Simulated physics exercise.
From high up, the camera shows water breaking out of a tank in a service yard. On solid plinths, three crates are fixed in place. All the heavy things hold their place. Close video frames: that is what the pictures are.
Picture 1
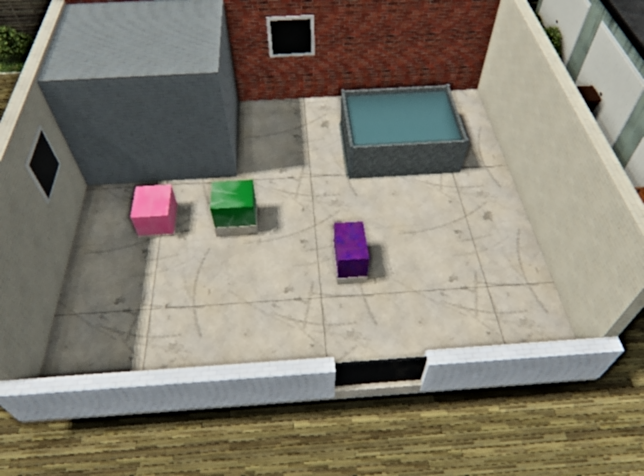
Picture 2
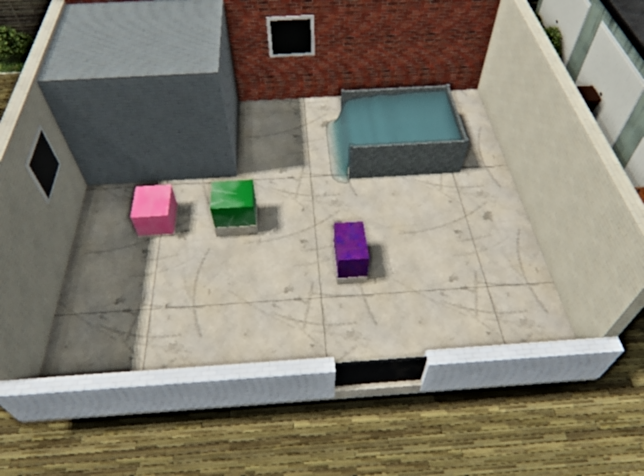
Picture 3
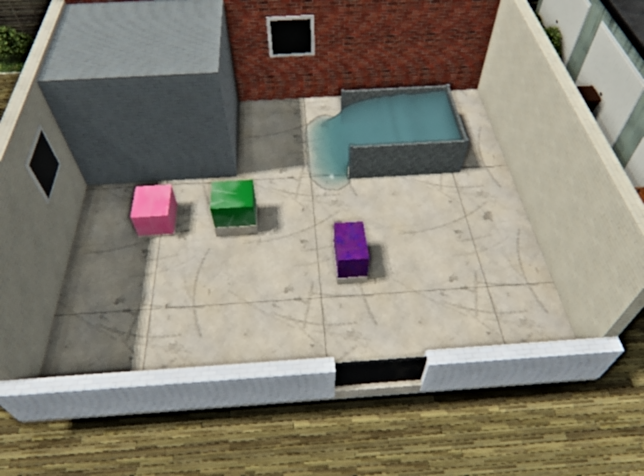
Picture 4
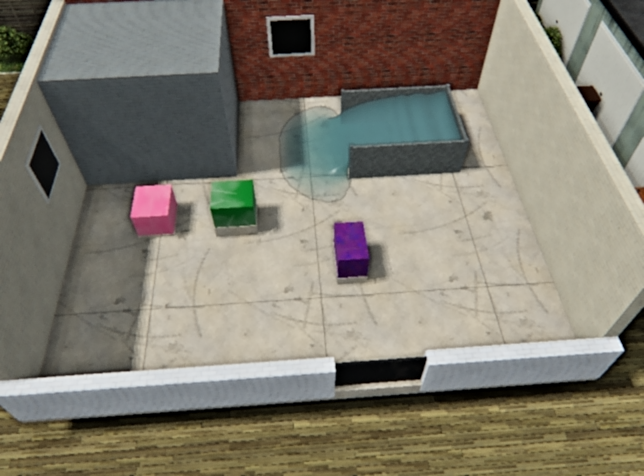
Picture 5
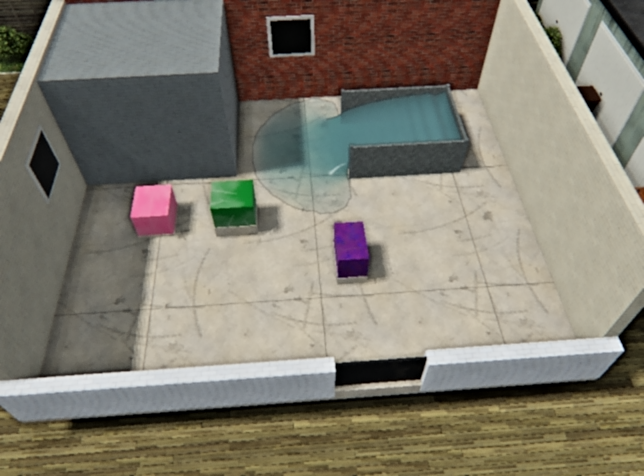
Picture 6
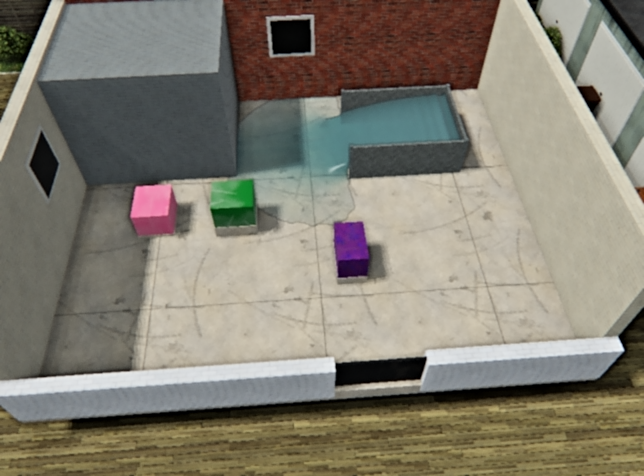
Walled service yard seen from above, water pouring from a tank's left side and spreading across paving near three coloured blocks.
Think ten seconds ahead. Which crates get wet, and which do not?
Crate by crate: The pink crate does, the green crate does, the purple crate does not.
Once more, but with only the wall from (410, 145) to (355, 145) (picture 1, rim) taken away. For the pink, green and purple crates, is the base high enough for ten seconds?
The pink crate gets drenched; the green crate stays untouched; the purple crate gets drenched.
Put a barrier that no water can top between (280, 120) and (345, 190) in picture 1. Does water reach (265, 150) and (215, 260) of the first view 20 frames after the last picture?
Reached, untouched.
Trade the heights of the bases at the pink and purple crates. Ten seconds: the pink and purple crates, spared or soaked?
Pink crate: Is reached; purple crate: Is reached.
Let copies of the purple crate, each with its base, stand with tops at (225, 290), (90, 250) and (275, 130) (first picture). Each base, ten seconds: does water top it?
Respectively: Comes through fine, comes through fine and is reached.
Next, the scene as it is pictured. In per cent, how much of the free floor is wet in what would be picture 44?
Around 80 in a hundred.
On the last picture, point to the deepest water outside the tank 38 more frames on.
Look near (478, 97).
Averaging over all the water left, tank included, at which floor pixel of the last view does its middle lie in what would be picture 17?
That puts it at around (311, 155).
A moment on, water covers 20 % of the floor; the pink crate water round its plinth, the green crate water round its plinth, the purple crate water round its plinth.
Next, water covers 30 % of the floor; the pink crate water round its plinth, the green crate water round its plinth, the purple crate water round its plinth.
Then, water covers 50 % of the floor; the pink crate water round its plinth, the green crate water round its plinth, the purple crate water round its plinth.
Later, water covers 80 % of the floor; the pink crate water round its plinth, the green crate water round its plinth, the purple crate water round its plinth.
In the end, water covers 100 % of the floor; the pink crate was topped, the green crate was topped, the purple crate stayed above the water.
